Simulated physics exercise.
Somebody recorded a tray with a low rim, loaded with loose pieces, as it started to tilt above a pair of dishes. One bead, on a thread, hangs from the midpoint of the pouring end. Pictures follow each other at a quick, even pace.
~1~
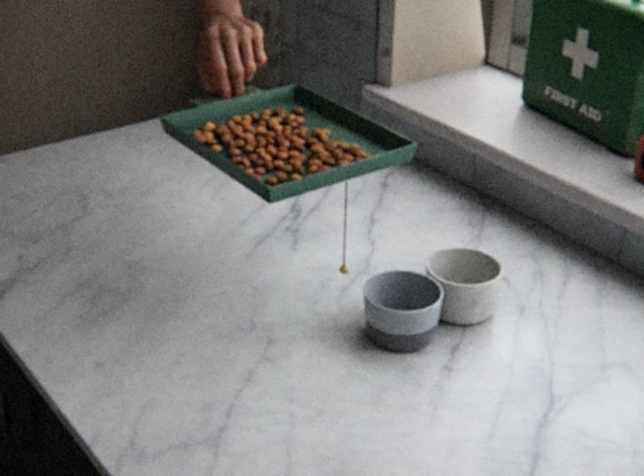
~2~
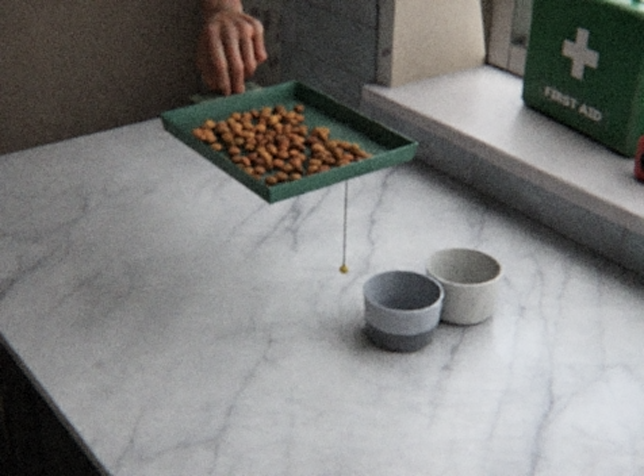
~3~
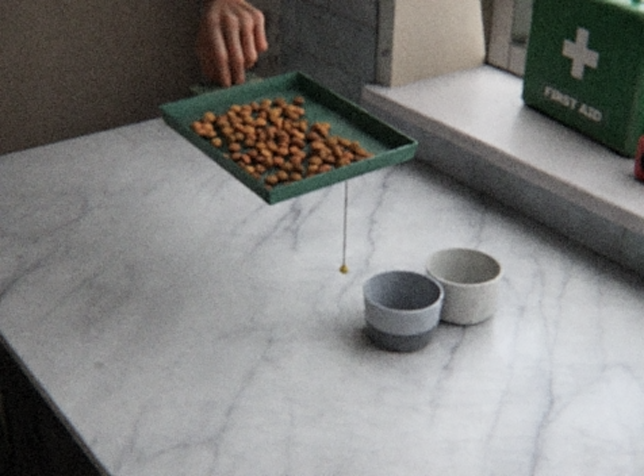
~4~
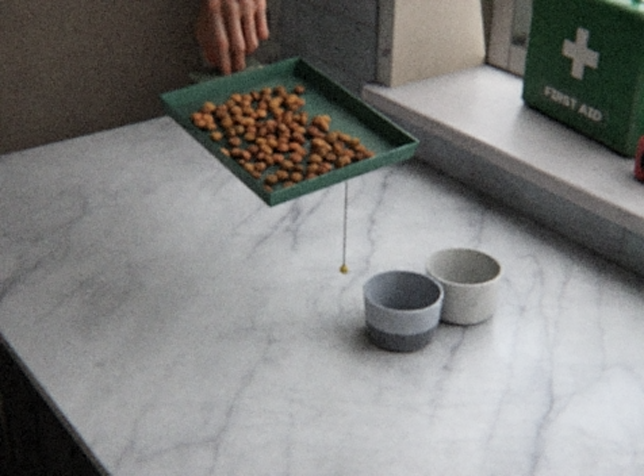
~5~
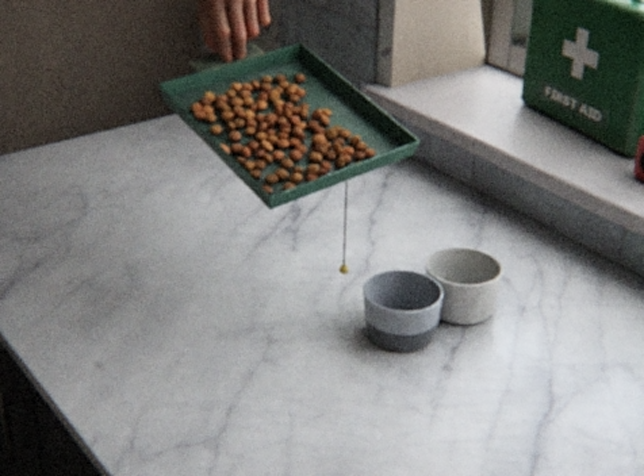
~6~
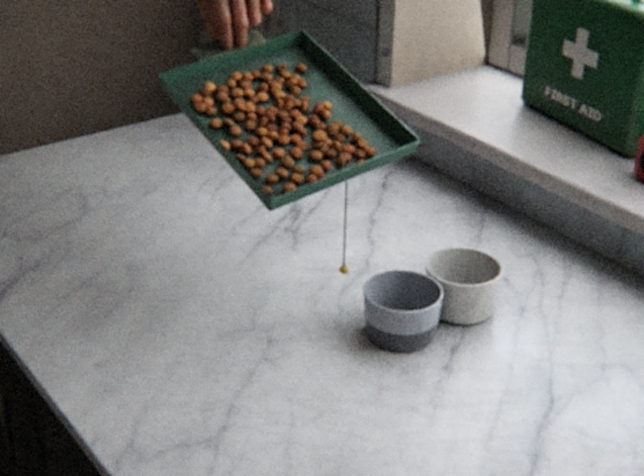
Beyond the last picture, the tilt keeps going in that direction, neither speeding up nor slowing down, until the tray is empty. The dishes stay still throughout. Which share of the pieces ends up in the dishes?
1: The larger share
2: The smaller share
2.
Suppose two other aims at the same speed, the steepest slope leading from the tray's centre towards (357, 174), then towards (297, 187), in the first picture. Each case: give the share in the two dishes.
Lab note: Try one about 60 %, try two 0 %.
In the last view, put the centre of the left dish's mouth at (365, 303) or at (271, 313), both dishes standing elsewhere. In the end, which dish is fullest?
The first try: Left. The second: The left dish.
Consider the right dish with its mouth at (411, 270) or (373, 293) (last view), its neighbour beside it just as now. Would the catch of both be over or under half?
First shift, a minority share; second shift, a majority share.
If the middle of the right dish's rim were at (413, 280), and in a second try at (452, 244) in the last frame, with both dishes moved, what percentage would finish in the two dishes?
First 50 per cent, second 0 per cent.
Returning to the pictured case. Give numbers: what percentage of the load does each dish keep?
Left dish about 0 per cent, right dish about 0 per cent.
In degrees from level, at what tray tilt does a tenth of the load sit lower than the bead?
85°.
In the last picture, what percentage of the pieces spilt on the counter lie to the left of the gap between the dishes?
It comes to 100 per cent or so.
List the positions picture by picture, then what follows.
In the first picture, corners of the pouring end at (270, 186) and (413, 143), level; middle of the load at (284, 144), bits of cat kibble; left dish at (428, 325); right dish at (489, 299); bead on its thread at (344, 269).
In the second picture, corners of the pouring end at (270, 187) and (413, 143), level; middle of the load at (284, 143).
In the third picture, corners of the pouring end at (271, 188) and (413, 142), tipped barely, lowest at the left corner; middle of the load at (284, 138).
In the fourth picture, corners of the pouring end at (271, 191) and (414, 141), tipped a little, lowest at the left corner; middle of the load at (284, 133).
In the fifth picture, corners of the pouring end at (271, 194) and (415, 140), tipped a little, lowest at the left corner; middle of the load at (285, 127).
In the sixth picture, corners of the pouring end at (272, 197) and (416, 139), tipped clearly, lowest at the left corner; middle of the load at (285, 121); left dish at (428, 325); right dish at (489, 299).
Soon, tray tipped steeply; nearly all on the tray; a stray few in the air.
A while on, tray tipped past a quarter turn; about a quarter on the tray; a stray few in the left dish; about two thirds outside both; about a quarter in the air.
Towards the end, tray tipped past a quarter turn; a small part in the left dish; nearly all outside both.
Finally, tray tipped past a quarter turn; a small part in the left dish; none in the right dish; nearly all outside both.
